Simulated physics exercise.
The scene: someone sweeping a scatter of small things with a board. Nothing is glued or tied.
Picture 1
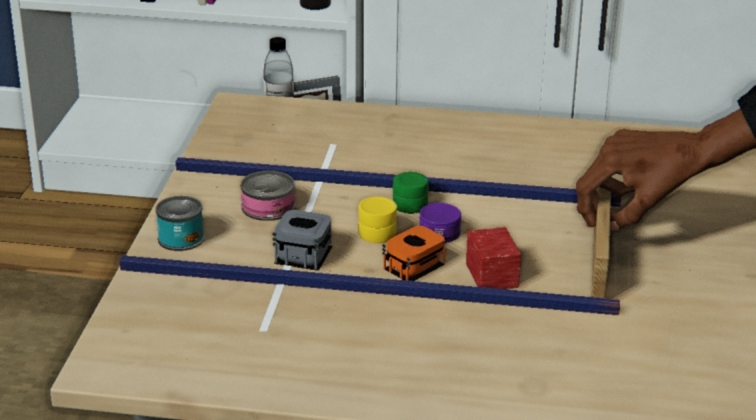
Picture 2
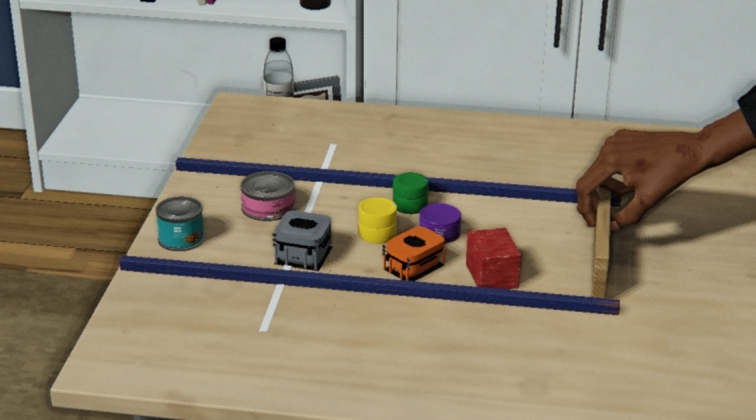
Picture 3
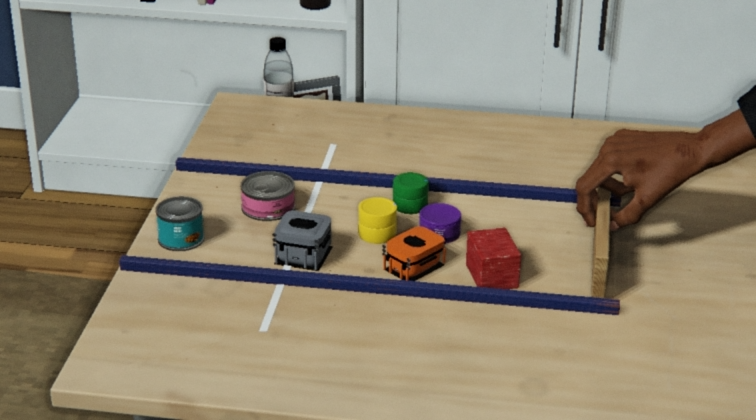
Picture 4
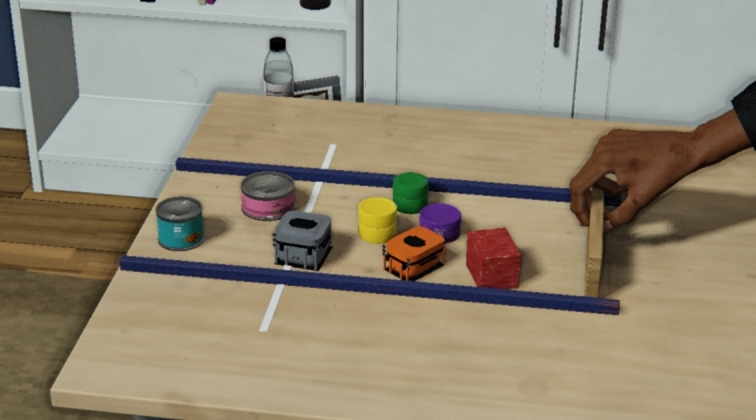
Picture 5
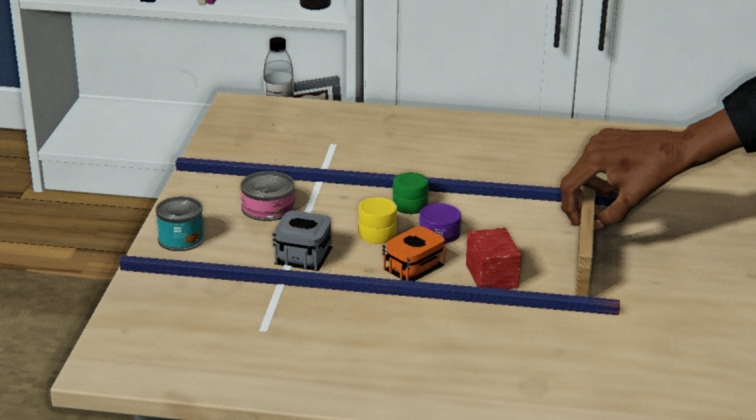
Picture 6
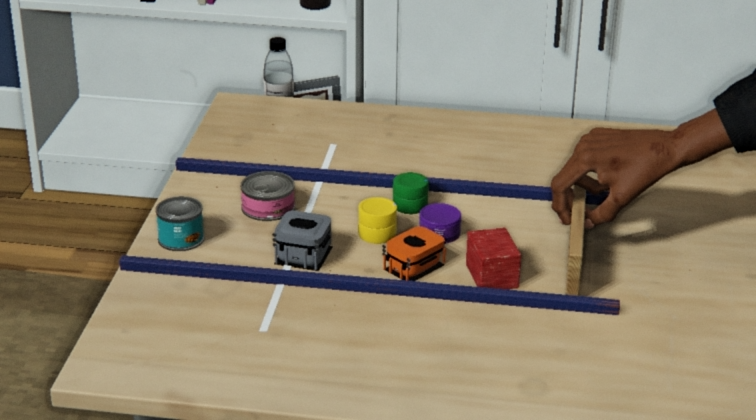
A hand held a wooden board still at the right end of two blue rails, then slid it slightly left toward the scattered pots, cases and red block, none of which moved.
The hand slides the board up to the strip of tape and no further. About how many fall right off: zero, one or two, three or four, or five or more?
The number that fall off is zero.
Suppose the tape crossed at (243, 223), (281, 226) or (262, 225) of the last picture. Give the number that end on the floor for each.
In that order 1, 1 and 1.
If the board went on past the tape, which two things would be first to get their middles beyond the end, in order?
In order: The turquoise pot, the grey case.
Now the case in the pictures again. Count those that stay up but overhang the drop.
1 of them.
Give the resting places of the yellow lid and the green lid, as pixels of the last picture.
The yellow lid at (252, 217), the green lid at (297, 184).
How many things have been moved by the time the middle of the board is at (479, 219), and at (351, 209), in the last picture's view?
2 and 6.
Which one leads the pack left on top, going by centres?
The turquoise pot ends nearest.
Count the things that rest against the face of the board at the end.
That makes 3.
Soon after, none off yet; turquoise pot at rest near (180, 224); pink pot at rest near (268, 196); grey case at rest near (303, 240).
At rest, the number that fall off is zero.
